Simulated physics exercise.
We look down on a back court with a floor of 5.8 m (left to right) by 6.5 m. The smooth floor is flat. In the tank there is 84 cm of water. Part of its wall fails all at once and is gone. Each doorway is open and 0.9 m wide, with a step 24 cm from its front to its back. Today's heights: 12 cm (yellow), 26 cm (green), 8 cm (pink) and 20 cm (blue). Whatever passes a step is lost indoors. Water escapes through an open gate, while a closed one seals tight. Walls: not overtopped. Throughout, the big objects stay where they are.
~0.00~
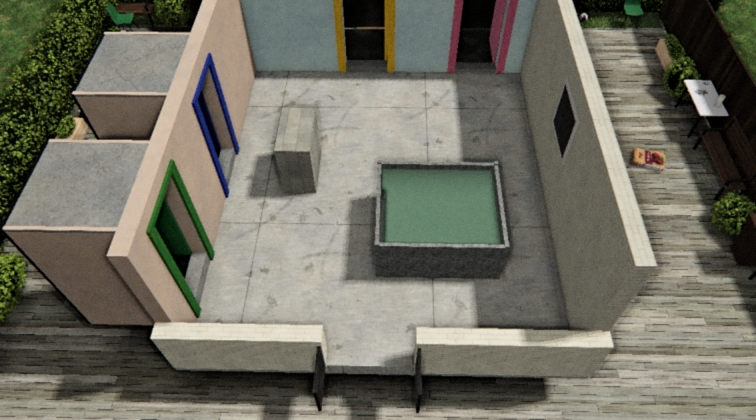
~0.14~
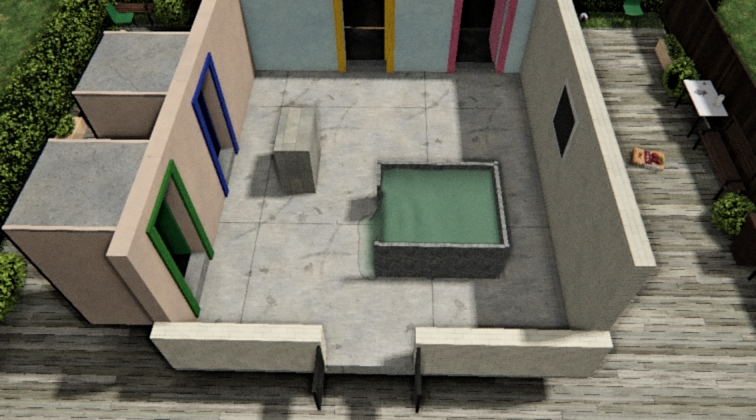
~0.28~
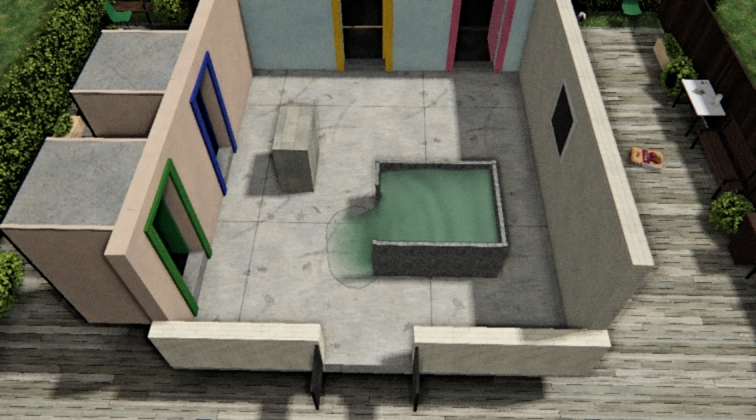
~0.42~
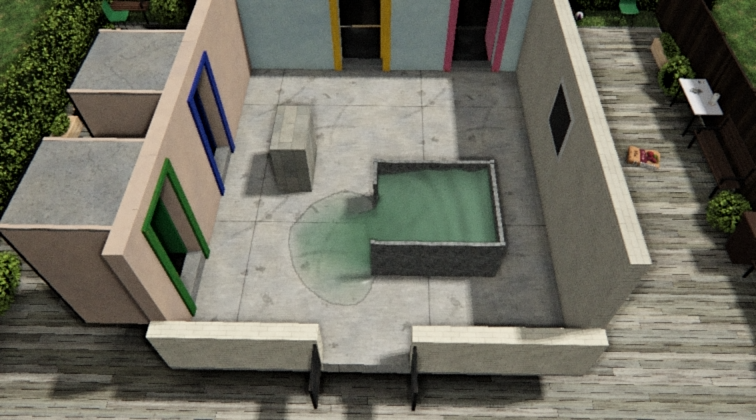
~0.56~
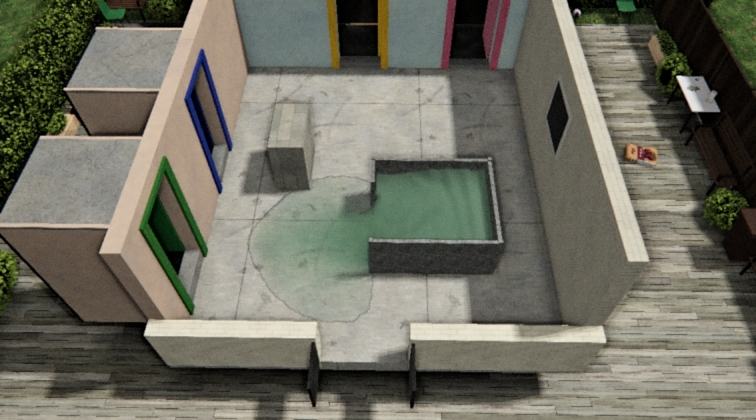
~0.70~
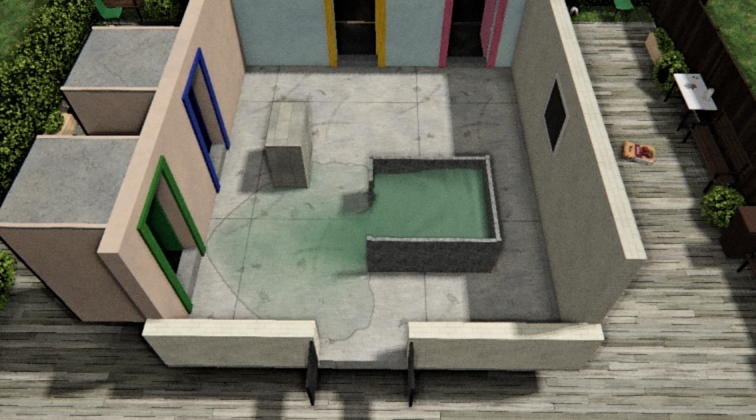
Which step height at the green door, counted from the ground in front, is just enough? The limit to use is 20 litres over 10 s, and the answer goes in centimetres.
A height of roughly 31 cm is just enough.
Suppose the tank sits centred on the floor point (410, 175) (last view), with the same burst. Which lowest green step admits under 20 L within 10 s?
At least roughly 22 cm high.
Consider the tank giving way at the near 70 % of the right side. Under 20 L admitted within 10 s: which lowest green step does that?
I'd say close to 17 cm.
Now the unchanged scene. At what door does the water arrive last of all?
Final door: Pink.
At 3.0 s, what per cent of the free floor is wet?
Roughly 40 percent of the floor is wet.
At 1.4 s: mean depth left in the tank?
Averaged depth comes out at about 47 cm.
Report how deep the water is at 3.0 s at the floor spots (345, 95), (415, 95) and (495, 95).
Depths of roughly 1 cm, 0 cm and 0 cm, in that order.
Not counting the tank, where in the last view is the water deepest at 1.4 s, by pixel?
(183, 343).
After 1.4 s water covers 25 % of the floor, deepest (54 cm) near (183, 343); 35 cm at the green door, 8 litres in over its 26 cm step.
After 3.0 s water covers 40 % of the floor, deepest (26 cm) near (276, 271); 24 cm at the green door, 51 litres in over its 26 cm step.
After 10.0 s water covers 100 % of the floor, deepest (12 cm) near (533, 238); 6 cm at the green door, 53 litres in over its 26 cm step.
At the green door as built, the water arrived by 0.9 s and peaked near 39 cm at 2.0 s.
Run again over the same 10 s with other heights there, 54 litres in over 26 cm, 5 litres over 35.5 cm. The limit of 20 litres is kept from about 31 cm up.
